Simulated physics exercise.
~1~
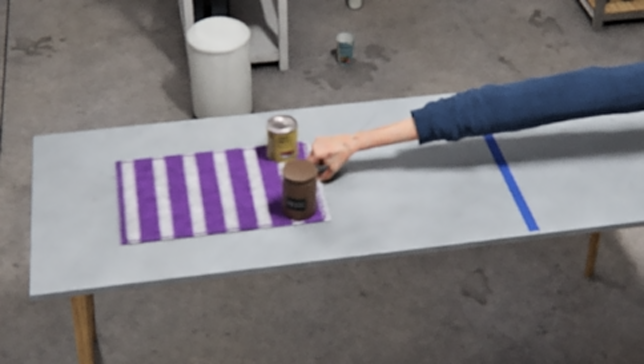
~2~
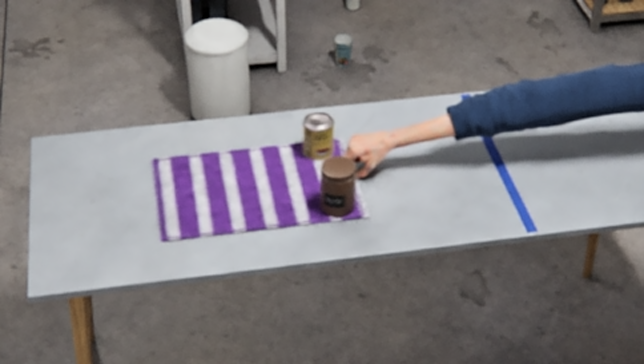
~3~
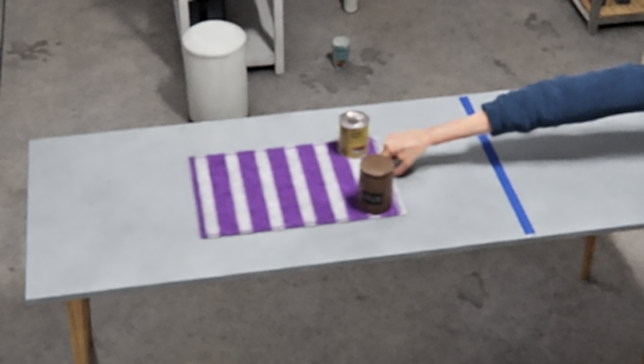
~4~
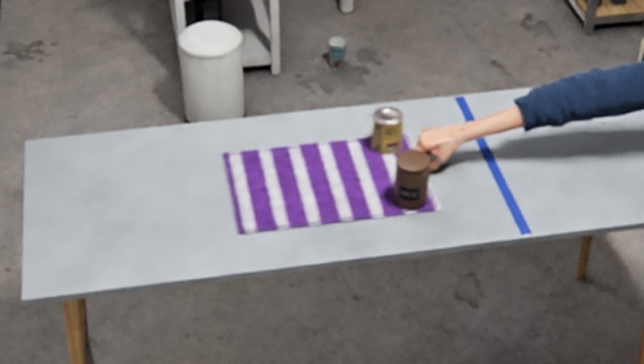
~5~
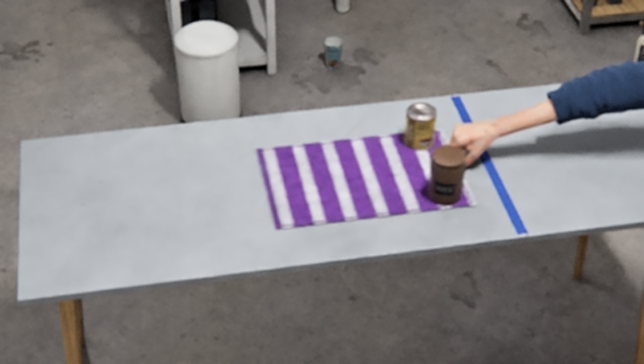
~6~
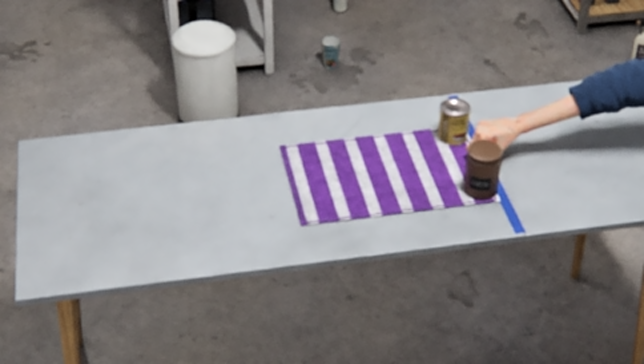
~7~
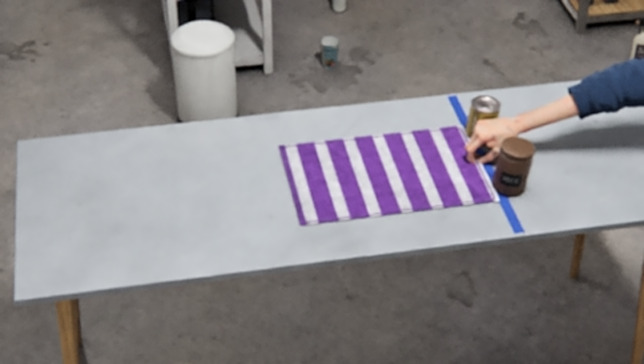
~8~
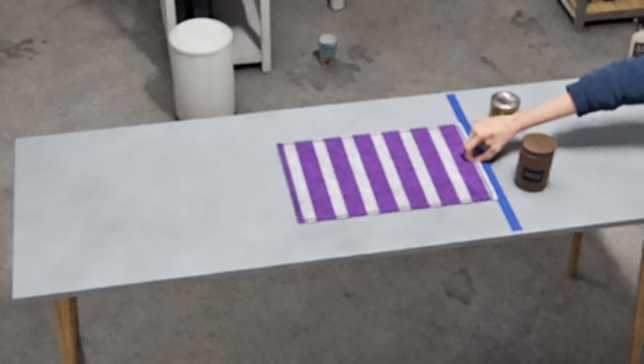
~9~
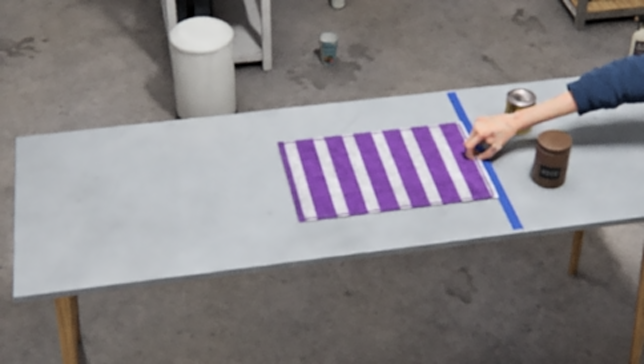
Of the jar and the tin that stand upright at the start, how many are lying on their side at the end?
None of them are lying down. Both the brown jar and the yellow tin slide off the front of the cloth and remain upright.
